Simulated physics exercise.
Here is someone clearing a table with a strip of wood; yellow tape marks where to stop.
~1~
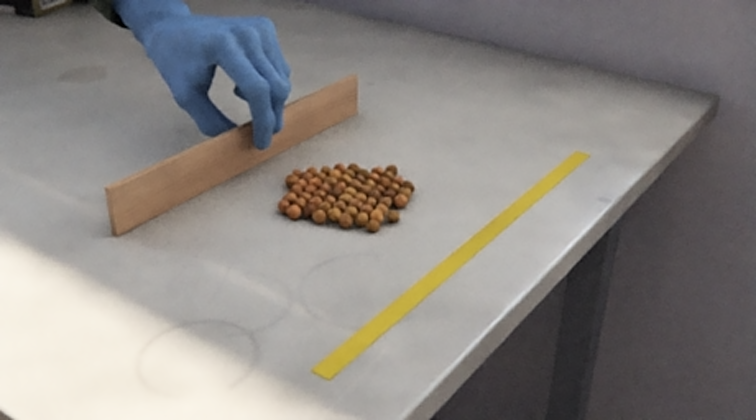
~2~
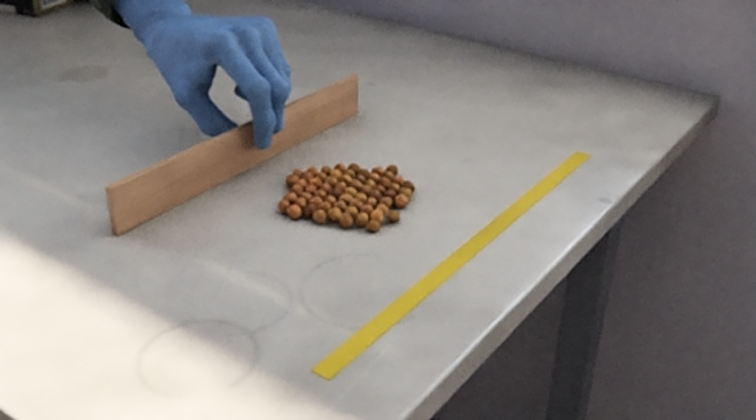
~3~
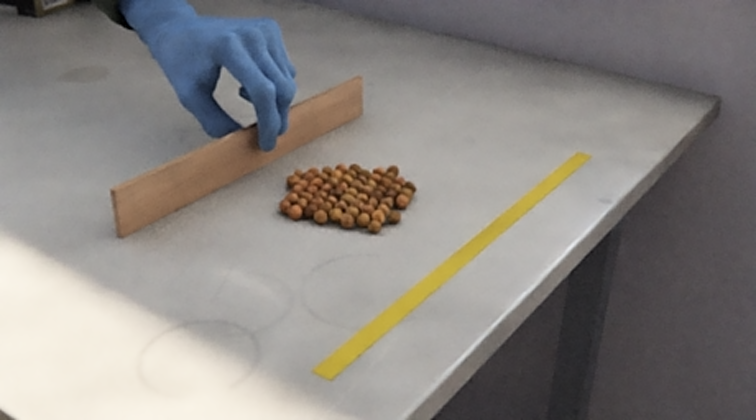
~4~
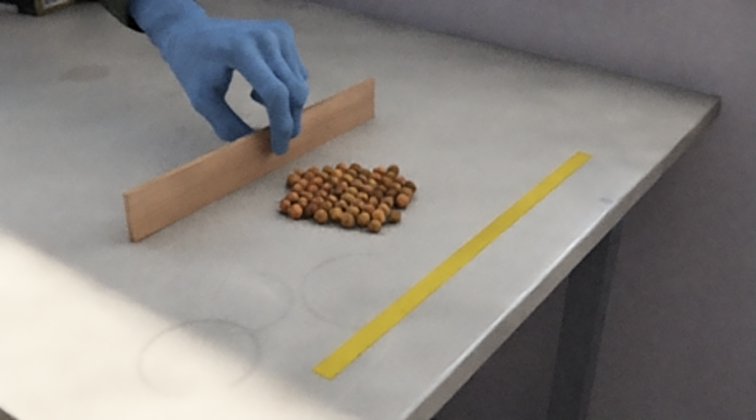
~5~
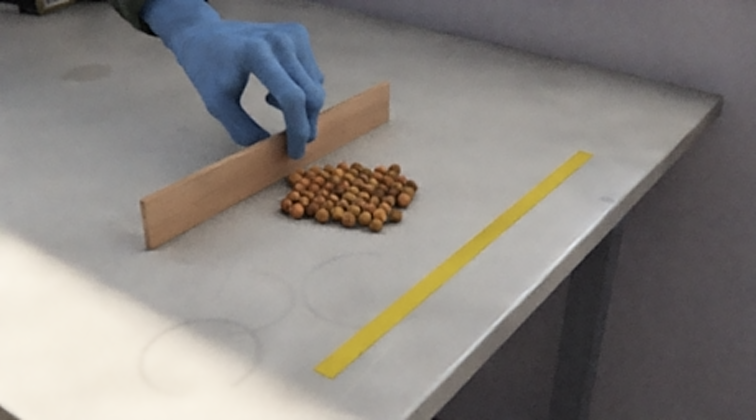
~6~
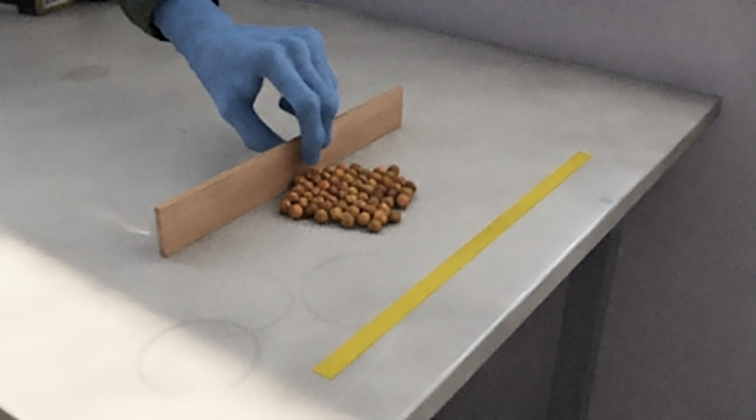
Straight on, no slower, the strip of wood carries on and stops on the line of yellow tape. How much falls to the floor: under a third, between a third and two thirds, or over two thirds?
Expected result: A small part, below one third.
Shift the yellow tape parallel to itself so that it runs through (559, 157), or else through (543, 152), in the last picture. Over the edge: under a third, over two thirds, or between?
Below one third; below one third.
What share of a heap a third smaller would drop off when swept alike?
About 0 %.
Shortly afterwards, strip of wood still moving, near (390, 169); heap all on the table, its front near (453, 257).
Next, strip of wood stopped at the yellow tape; heap a little over the edge.
Some moments later, strip of wood stopped at the yellow tape; heap near a quarter over the edge.
In the end, strip of wood stopped at the yellow tape; heap near a quarter over the edge.
